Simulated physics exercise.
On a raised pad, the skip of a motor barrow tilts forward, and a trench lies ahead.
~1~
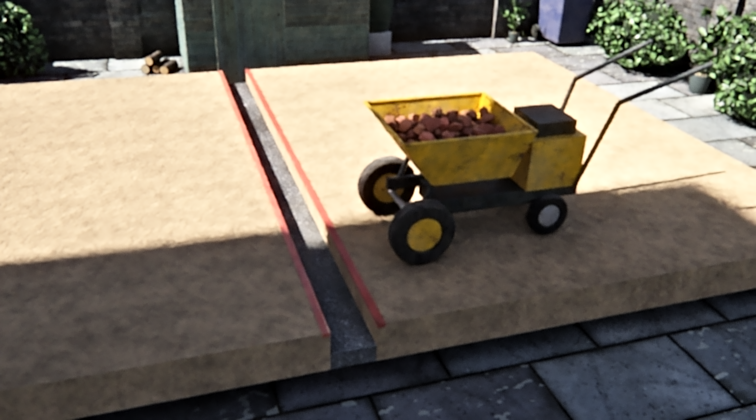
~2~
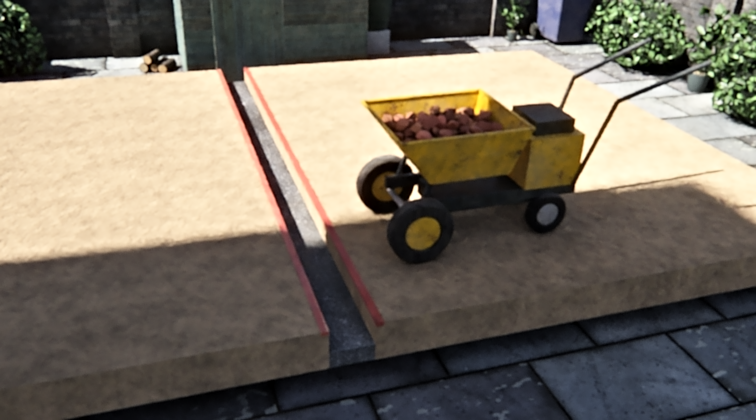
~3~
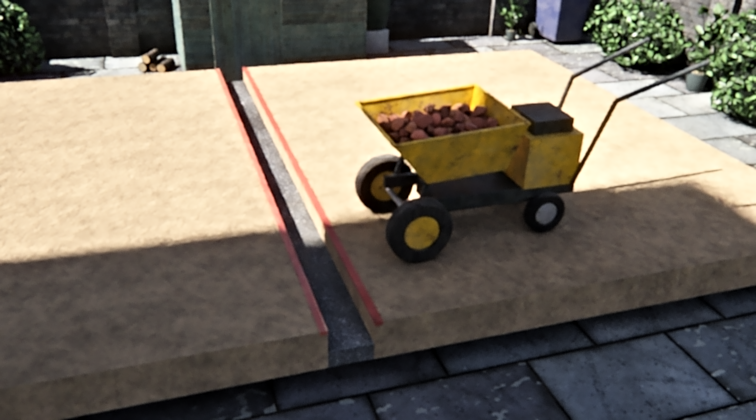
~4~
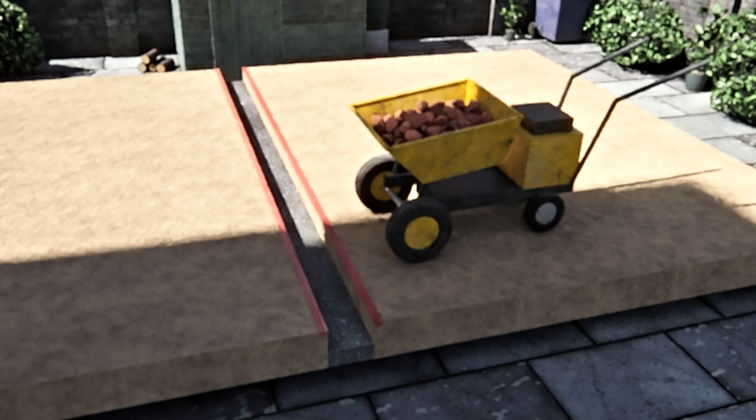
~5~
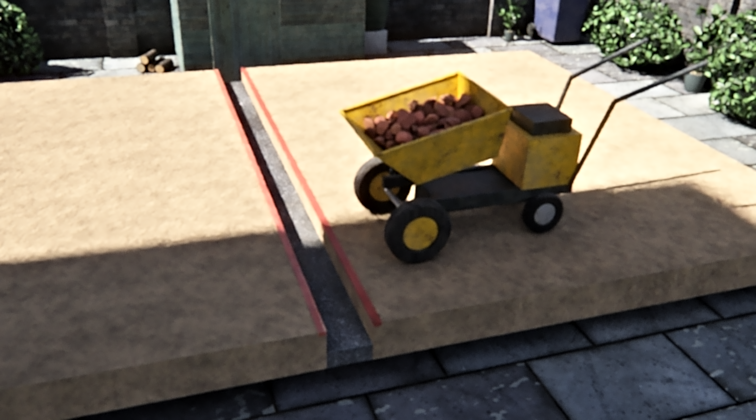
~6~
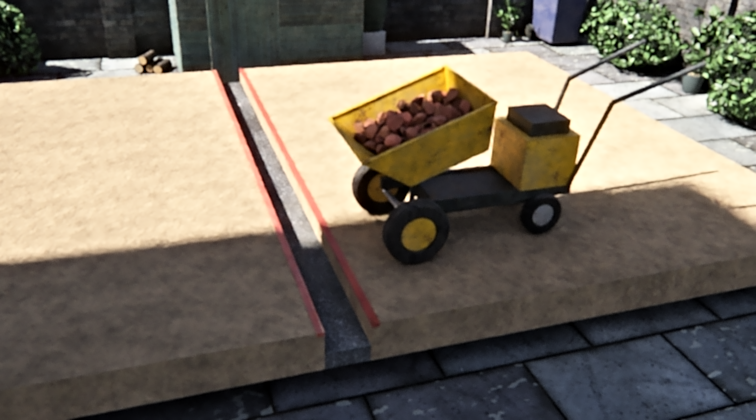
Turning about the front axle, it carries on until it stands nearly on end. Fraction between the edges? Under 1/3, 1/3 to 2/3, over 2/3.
Partly in, a third to two thirds.
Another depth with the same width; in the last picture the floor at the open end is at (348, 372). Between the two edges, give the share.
It lands somewhere near 50 percent.
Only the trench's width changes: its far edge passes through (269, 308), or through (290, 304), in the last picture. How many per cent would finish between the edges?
Estimated share: Try 1 approx. 90 in a hundred, try 2 approx. 70 in a hundred.
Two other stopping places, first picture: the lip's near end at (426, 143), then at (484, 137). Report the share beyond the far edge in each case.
Roughly 20 and 0 percent respectively.
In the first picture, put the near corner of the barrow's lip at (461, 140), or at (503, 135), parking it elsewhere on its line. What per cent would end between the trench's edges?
60 %, then 20 %.
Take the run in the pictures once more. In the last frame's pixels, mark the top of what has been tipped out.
Near (277, 226).
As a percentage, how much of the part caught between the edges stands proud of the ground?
I'd estimate around 20 %.
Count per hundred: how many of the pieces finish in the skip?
Something like 5 in every hundred.
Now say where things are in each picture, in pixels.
The first picture shows lip of the skip near (404, 145), level; top of the load near (454, 131), lumps of rubble; first edge of the trench near (366, 293); far edge near (314, 302), the trench under half as wide as the skip, and about half as deep as wide.
The second picture shows lip of the skip near (401, 145), level; top of the load near (451, 129).
The third picture shows lip of the skip near (395, 146), tipped barely; top of the load near (446, 124).
The fourth picture shows lip of the skip near (387, 150), tipped a little; top of the load near (451, 114).
The fifth picture shows lip of the skip near (376, 156), tipped a little; top of the load near (449, 116).
The sixth picture shows lip of the skip near (364, 164), tipped clearly; top of the load near (437, 113); first edge of the trench near (360, 293); far edge near (308, 301).
Shortly afterwards, skip tipped steeply; the whole lot in the skip.
Next, skip tipped right over; the bulk in the skip; only a few in or heaped over the trench; a little beyond it; only a few falling.
Some moments later, skip tipped right over; near a quarter in the skip; near a quarter in or heaped over the trench; near half beyond it.
In the end, skip tipped right over; a little in the skip; near half in or heaped over the trench; near half beyond it.
